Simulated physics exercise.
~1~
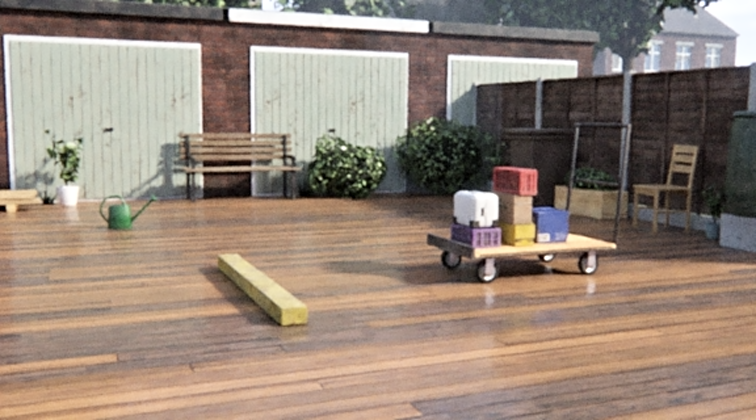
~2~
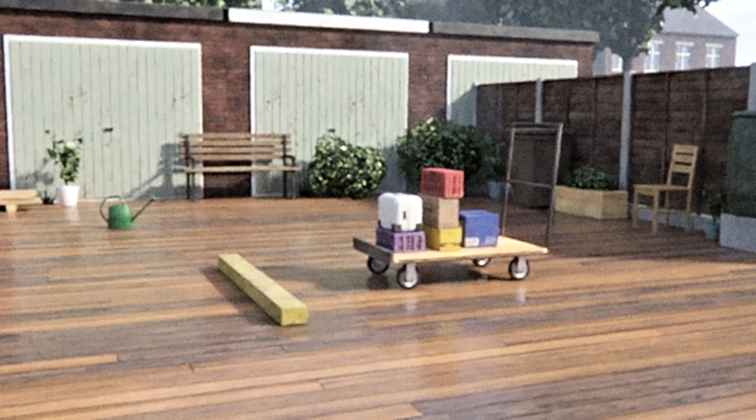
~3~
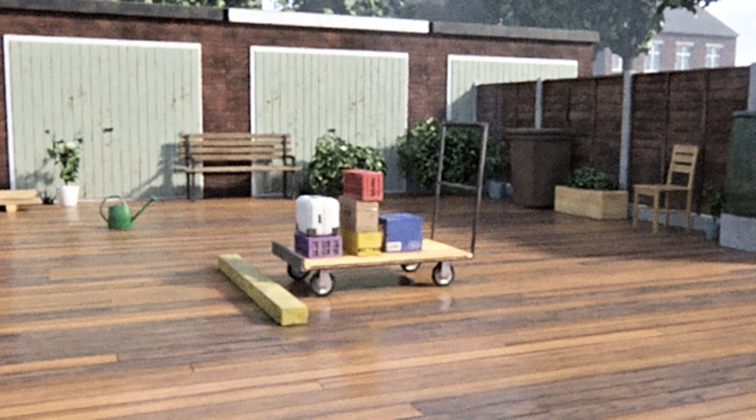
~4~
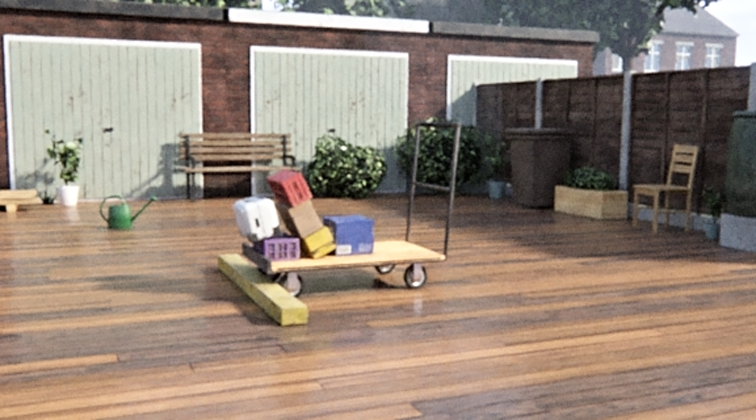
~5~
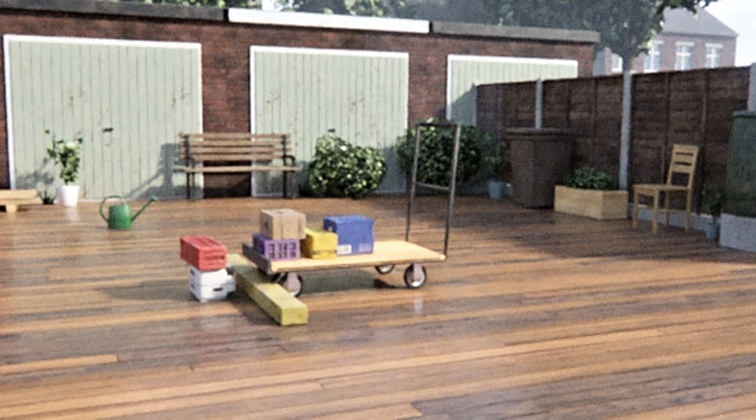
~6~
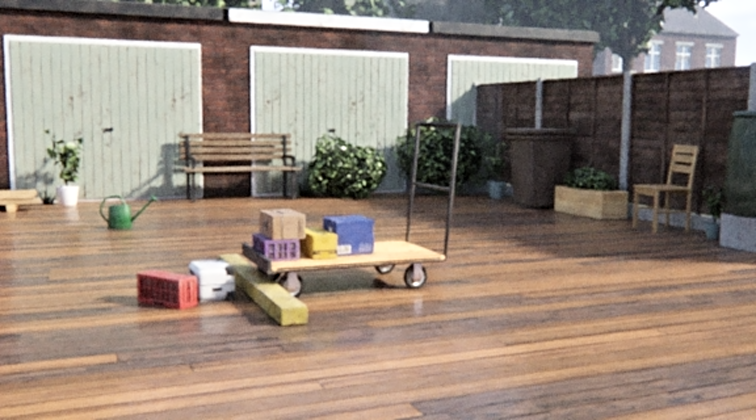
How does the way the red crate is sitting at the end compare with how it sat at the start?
The red crate was upright on top of the stack at the start, but it is upside down on the deck at the end.
